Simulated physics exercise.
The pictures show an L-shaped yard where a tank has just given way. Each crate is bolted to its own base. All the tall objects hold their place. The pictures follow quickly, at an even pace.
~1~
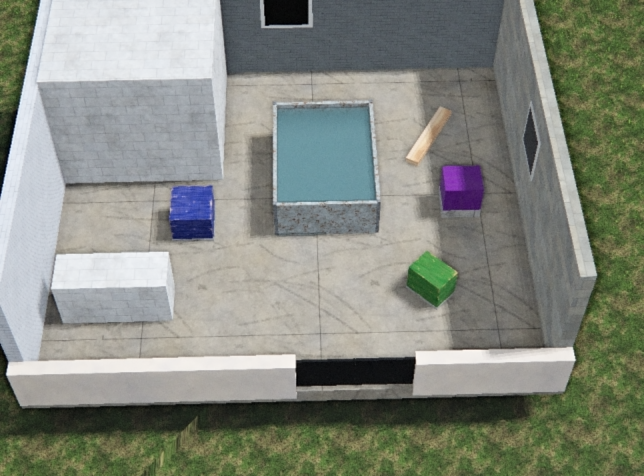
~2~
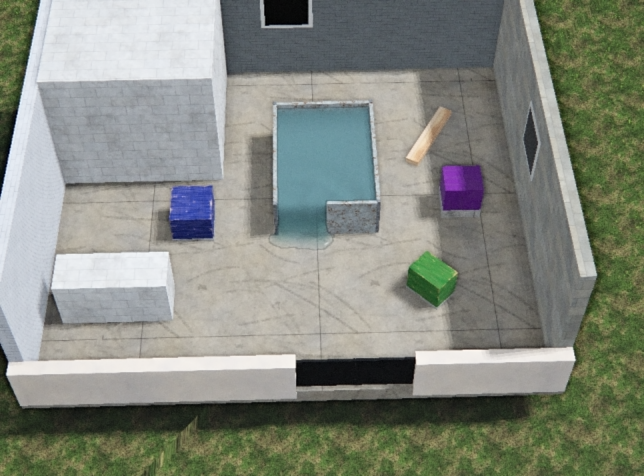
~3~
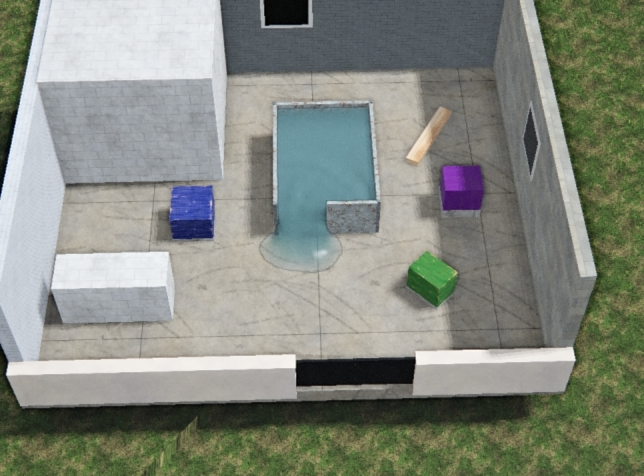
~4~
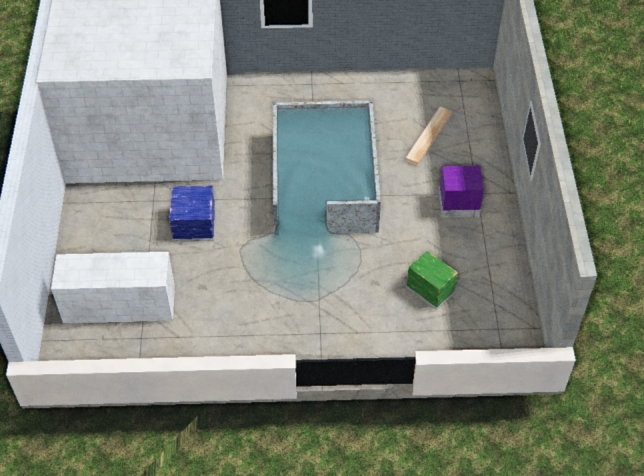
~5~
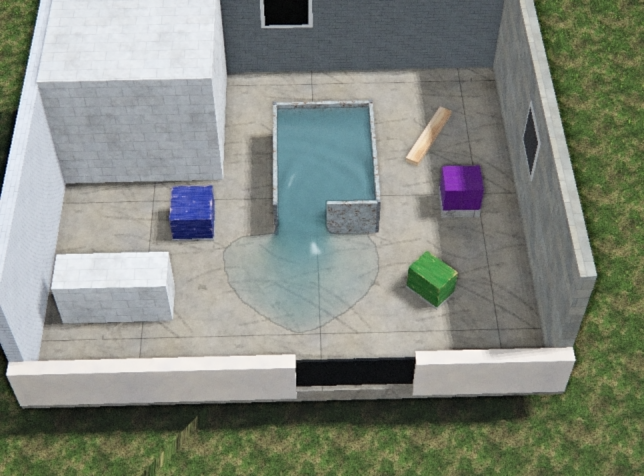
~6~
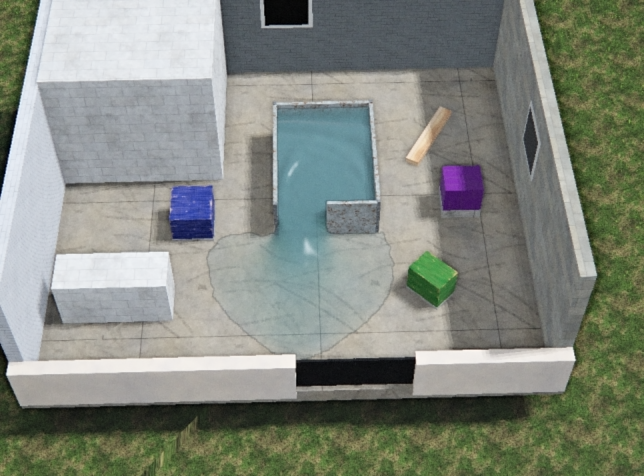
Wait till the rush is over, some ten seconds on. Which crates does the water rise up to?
The green crate is soaked; the blue crate is soaked; the purple crate keeps dry.
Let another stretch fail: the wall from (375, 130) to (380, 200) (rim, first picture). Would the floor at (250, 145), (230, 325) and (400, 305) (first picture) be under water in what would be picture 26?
One after the other: Free of water, free of water, covered.
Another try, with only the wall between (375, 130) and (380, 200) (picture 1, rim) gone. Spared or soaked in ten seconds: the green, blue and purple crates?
The green one gets wet; the blue one ends up wet; the purple one is soaked.
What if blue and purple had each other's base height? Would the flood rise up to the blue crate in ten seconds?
Then: The blue one stays dry.
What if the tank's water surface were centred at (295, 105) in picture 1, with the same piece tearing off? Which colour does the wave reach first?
The blue crate.
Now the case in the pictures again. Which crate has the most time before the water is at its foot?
I say the purple-painted one.
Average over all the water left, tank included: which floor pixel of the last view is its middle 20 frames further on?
Roughly at (295, 260).
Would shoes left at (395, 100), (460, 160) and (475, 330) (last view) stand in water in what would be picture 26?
One after the other: Free of water, free of water, wet.
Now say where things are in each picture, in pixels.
The first frame shows still water in the open tank at (325, 154).
In the second frame, the front is at (272, 237), out from the gap at (302, 221).
In the third frame, water pours out at (302, 223) and has run to (320, 268).
In the fourth frame, water pours out at (302, 224) and has run to (317, 296).
In the fifth frame, the front is at (290, 326), out from the gap at (302, 224).
In the sixth frame, water pours out at (302, 224) and has run to (290, 356).
A moment on, water covers 25 % of the floor; the green crate water round its plinth, the blue crate water round its plinth, the purple crate not reached.
Next, water covers 30 % of the floor; the green crate water round its plinth, the blue crate water round its plinth, the purple crate not reached.
Then, water covers 40 % of the floor; the green crate water round its plinth, the blue crate water round its plinth, the purple crate not reached.
Later, water covers 65 % of the floor; the green crate water round its plinth, the blue crate water round its plinth, the purple crate water round its plinth.
In the end, water covers 90 % of the floor; the green crate was topped, the blue crate was topped, the purple crate stayed above the water.
